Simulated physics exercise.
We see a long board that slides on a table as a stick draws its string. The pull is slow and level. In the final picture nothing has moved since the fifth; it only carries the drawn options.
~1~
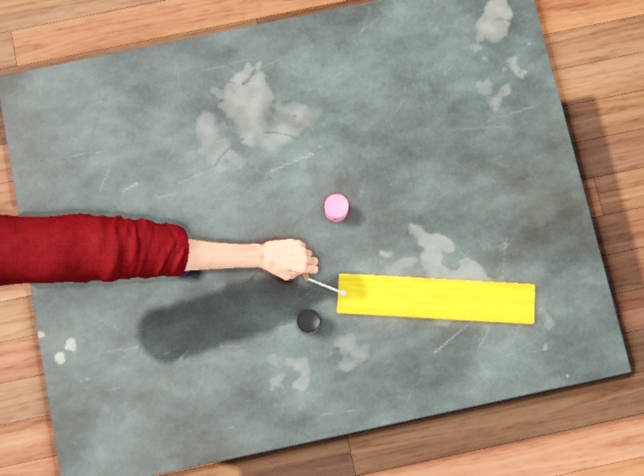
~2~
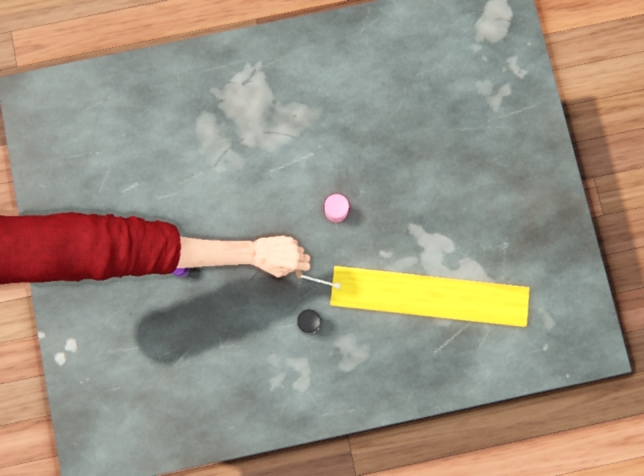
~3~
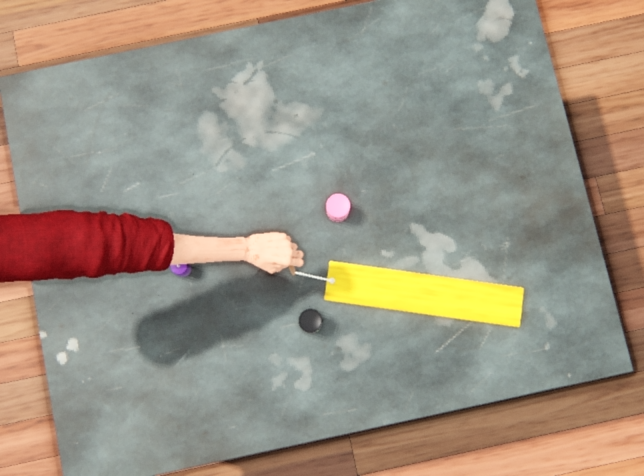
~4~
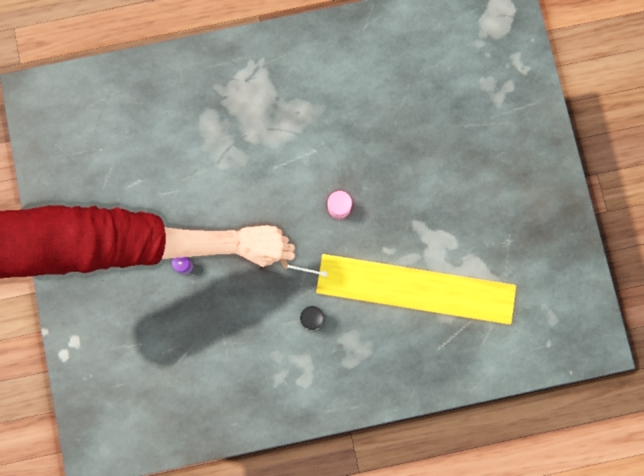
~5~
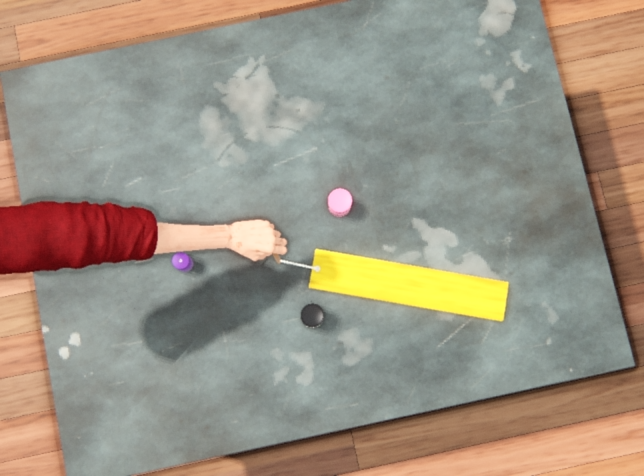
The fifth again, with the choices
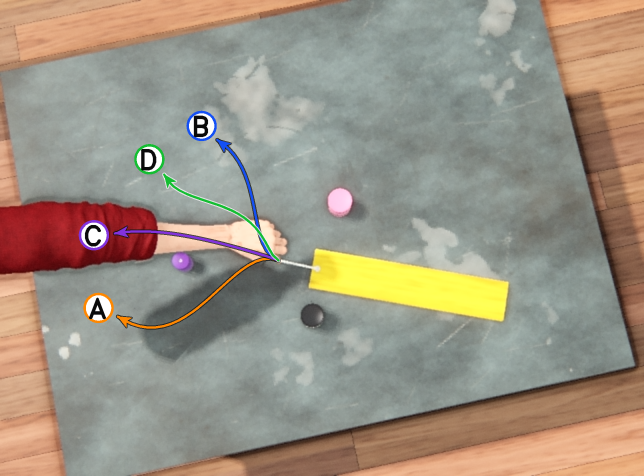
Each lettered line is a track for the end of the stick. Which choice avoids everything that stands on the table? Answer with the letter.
The stick should follow D.
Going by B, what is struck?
It meets the pink jar.
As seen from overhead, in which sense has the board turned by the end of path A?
Anticlockwise.
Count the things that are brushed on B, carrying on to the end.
In all, one.
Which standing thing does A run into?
The black jar.
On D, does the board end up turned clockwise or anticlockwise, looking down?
On that path, clockwise.
On the marked copy, A from (279, 260) via (199, 307) to (118, 317); B from (279, 260) via (252, 198) to (217, 140); C from (279, 260) via (194, 237) to (115, 233); D from (279, 260) via (224, 207) to (164, 174).
With D. Early on, foot of the stick (245, 218), middle of the board (367, 267).
Further on, foot of the stick (196, 198), middle of the board (317, 246).
At the end, foot of the stick (163, 169), middle of the board (278, 228); nothing has been touched.
As for the rest, A meets the black jar; B meets the pink jar; C meets the purple candle.
